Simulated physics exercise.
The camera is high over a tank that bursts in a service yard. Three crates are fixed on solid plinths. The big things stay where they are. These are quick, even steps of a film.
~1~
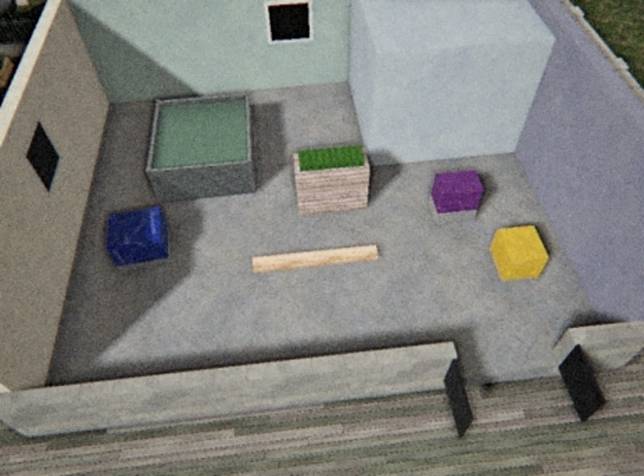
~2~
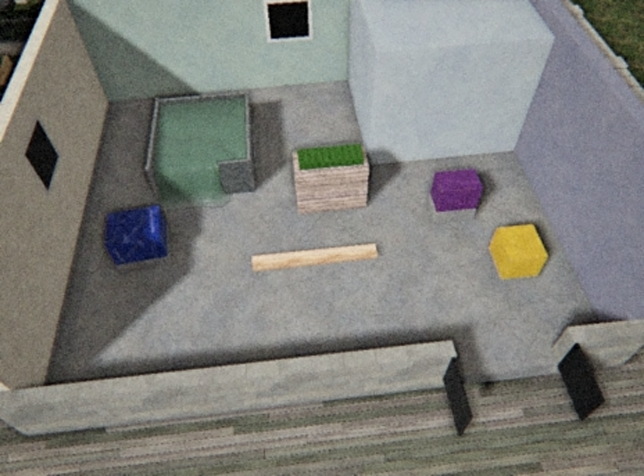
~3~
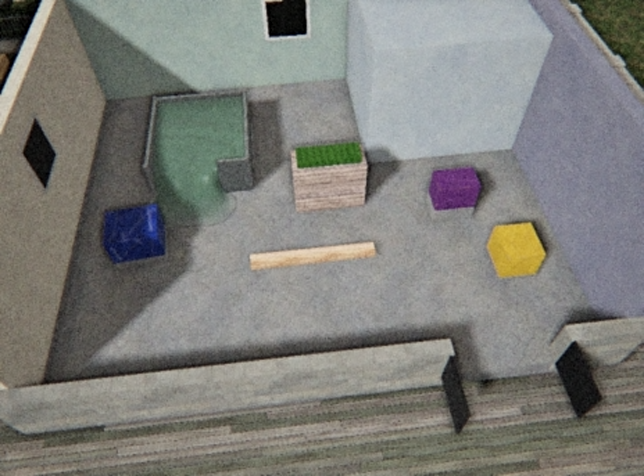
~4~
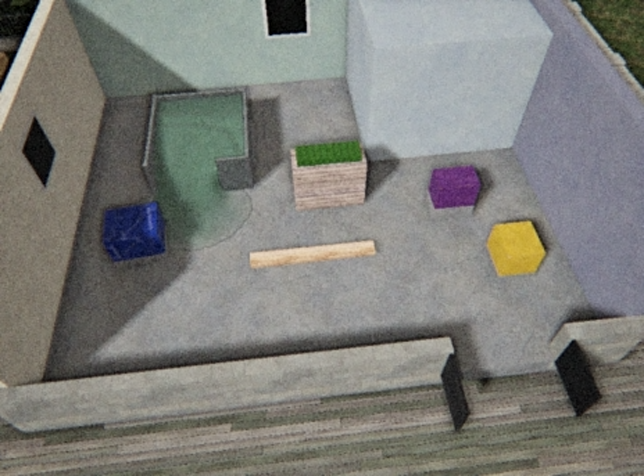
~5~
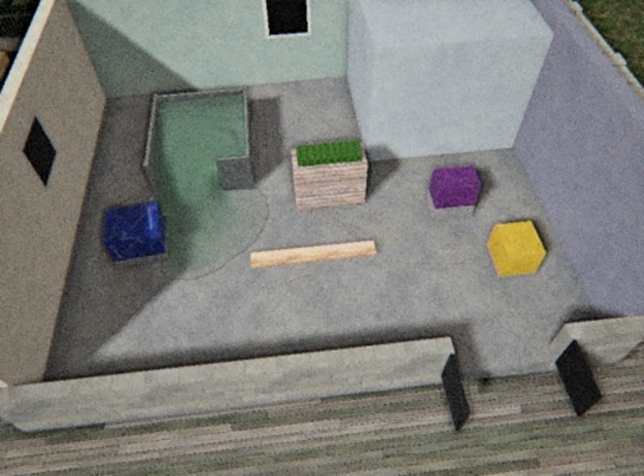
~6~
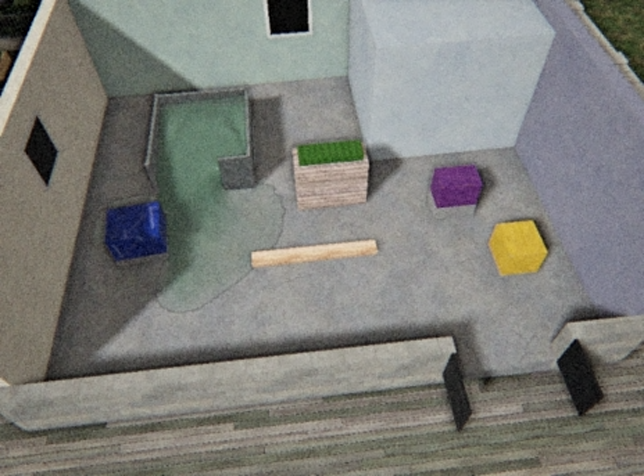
In a walled yard, greenish water pours from an open tank and spreads forward.
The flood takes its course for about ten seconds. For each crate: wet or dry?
The blue crate gets wet; the purple crate stays dry; the yellow crate gets wet.
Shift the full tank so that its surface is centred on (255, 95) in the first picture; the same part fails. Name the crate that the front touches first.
That is the blue crate.
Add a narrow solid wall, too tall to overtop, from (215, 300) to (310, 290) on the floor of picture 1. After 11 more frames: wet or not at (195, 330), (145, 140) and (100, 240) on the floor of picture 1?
In that order: Under water, free of water, flooded.
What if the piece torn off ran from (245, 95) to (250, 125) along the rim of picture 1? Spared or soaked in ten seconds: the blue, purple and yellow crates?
Then: The blue crate keeps dry; the purple crate is spared; the yellow crate stays dry.
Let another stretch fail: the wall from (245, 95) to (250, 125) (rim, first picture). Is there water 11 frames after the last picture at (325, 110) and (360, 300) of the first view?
In turn: Under water, dry.
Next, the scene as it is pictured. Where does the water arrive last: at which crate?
Last comes the one in yellow.
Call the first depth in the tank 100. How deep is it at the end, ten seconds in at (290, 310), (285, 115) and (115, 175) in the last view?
In turn 8, 2 and 6 in a hundred.
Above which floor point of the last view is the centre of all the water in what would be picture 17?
Roughly at (196, 220).
A moment on, water covers 20 % of the floor; the blue crate water round its plinth, the purple crate not reached, the yellow crate not reached.
Next, water covers 35 % of the floor; the blue crate water round its plinth, the purple crate not reached, the yellow crate not reached.
Then, water covers 55 % of the floor; the blue crate water round its plinth, the purple crate water round its plinth, the yellow crate water round its plinth.
Later, water covers 75 % of the floor; the blue crate water round its plinth, the purple crate water round its plinth, the yellow crate water round its plinth.
In the end, water covers 95 % of the floor; the blue crate was topped, the purple crate stayed above the water, the yellow crate was topped.
